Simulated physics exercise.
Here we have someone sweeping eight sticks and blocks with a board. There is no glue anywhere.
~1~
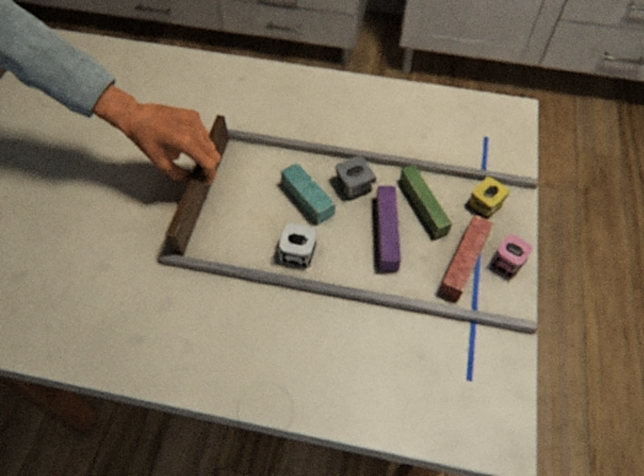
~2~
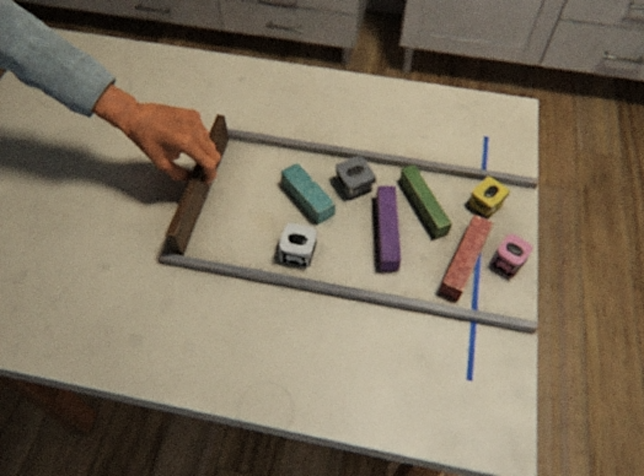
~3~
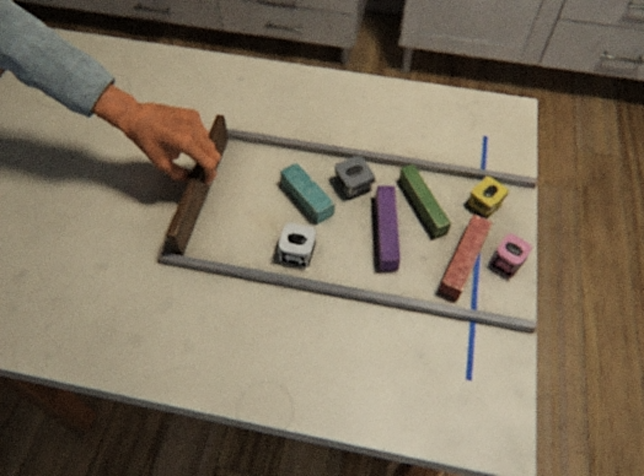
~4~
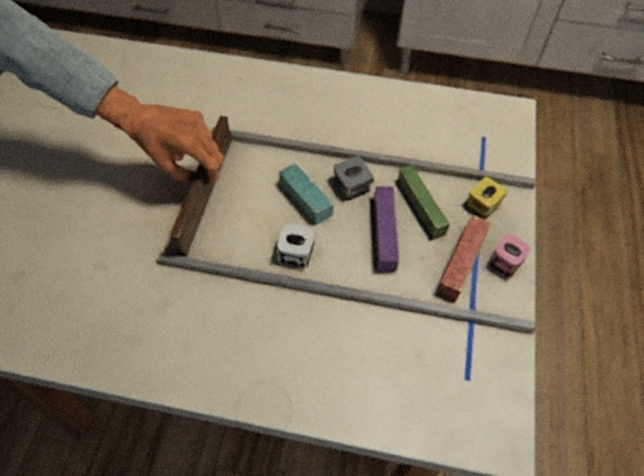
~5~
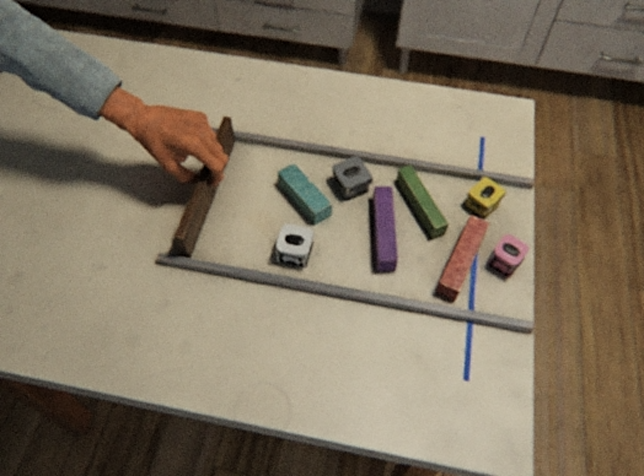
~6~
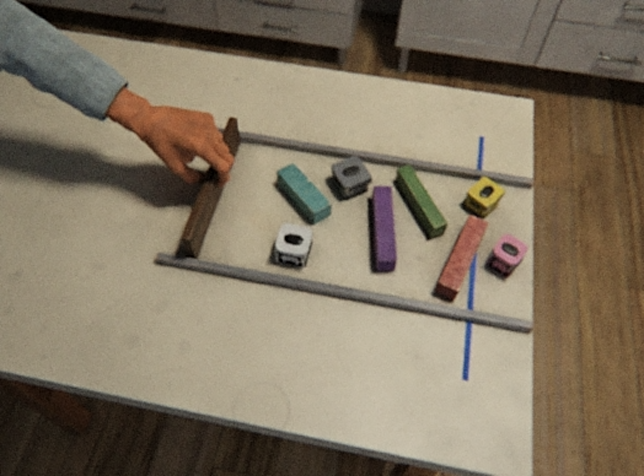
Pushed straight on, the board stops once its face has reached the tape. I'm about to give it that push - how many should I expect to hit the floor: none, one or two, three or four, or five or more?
Expect three or four.
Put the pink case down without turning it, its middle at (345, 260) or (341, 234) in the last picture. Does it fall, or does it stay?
The pink case would stay in place in the first case and stay in place in the second.
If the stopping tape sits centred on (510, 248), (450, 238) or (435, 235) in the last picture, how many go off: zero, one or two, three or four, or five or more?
Trial 1 - five or over; trial 2 - one or two; trial 3 - zero.
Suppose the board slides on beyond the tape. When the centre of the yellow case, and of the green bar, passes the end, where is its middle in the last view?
Roughly (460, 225); roughly (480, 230).
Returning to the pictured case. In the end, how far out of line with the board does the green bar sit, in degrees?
It measures close to 0 degrees.
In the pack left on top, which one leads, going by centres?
Green bar.
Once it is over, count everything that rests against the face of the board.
The number is 3.
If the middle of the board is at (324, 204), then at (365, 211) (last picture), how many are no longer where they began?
Counts: 3 and 5.
Early on, none off yet; pink case at rest near (507, 255); yellow case at rest near (483, 198); red bar at rest near (462, 256).
A while later, none off yet; pink case travelled a little near (523, 259); yellow case travelled about its own width near (507, 201); red bar travelled a little near (496, 264).
Finally, the number that fall off is three or four; lost, red bar, yellow case and pink case.
